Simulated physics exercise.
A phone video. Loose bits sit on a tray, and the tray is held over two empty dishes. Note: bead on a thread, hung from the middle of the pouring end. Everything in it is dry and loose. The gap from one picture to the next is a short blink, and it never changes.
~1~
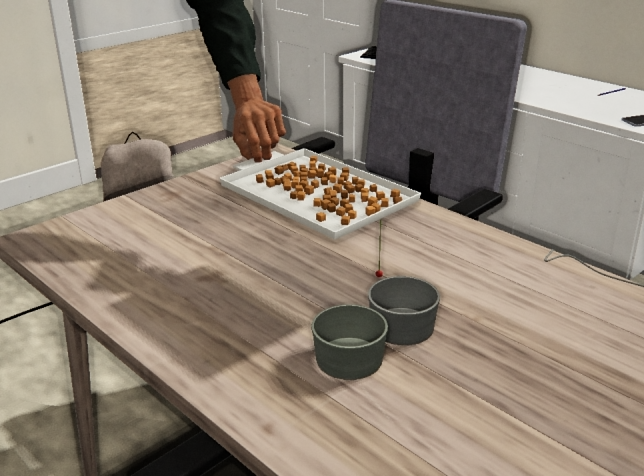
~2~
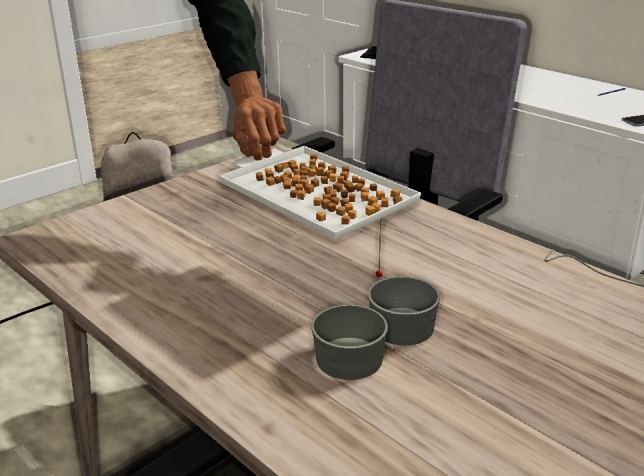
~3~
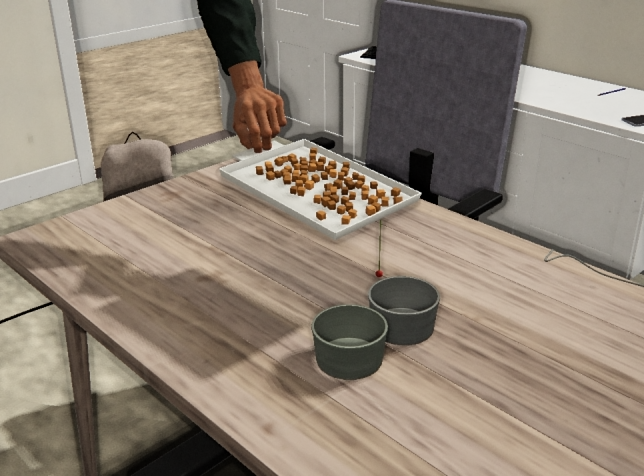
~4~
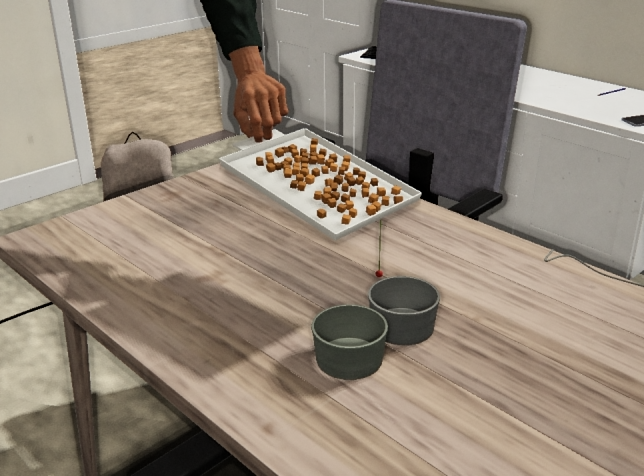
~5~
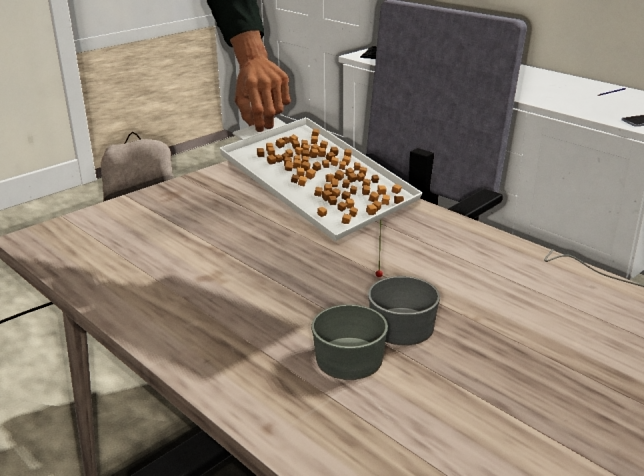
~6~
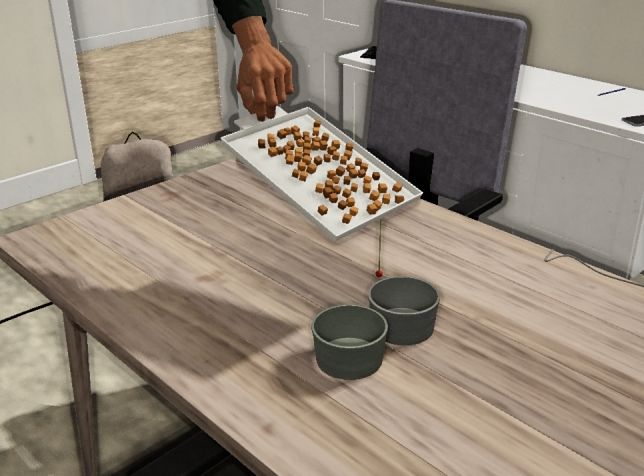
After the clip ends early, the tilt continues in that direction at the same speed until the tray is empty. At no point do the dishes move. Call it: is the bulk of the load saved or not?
The bulk is saved.
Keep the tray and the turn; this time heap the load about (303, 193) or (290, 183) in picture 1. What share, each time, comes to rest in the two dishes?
You'd see roughly 80 per cent first and roughly 70 per cent second.
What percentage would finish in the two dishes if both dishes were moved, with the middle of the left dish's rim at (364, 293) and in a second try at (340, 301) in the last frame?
The first position comes out at 20 per cent, the other at 10 per cent.
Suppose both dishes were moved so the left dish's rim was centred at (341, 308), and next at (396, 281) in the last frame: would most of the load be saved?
Well, the minor share the first time and the minor share the second time.
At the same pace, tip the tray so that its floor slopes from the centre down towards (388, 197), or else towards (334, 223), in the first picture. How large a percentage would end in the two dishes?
Around 10 per cent first, around 60 per cent next.
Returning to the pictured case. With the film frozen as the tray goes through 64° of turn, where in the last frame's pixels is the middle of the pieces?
I'd mark it close to (373, 201).
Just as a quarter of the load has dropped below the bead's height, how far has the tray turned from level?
About 95 degrees.
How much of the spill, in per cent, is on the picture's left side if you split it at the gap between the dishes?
10 per cent, about.
Soon after the last picture, tray tipped steeply; nearly all on the tray; a small part in the air.
A little later, tray tipped past a quarter turn; most on the tray; a small part in the left dish; a small part in the right dish; a small part outside both.
Later still, tray tipped past a quarter turn; about a quarter in the left dish; about half in the right dish; about a third outside both.
At rest, tray tipped past a quarter turn; about a quarter in the left dish; about half in the right dish; about a third outside both.
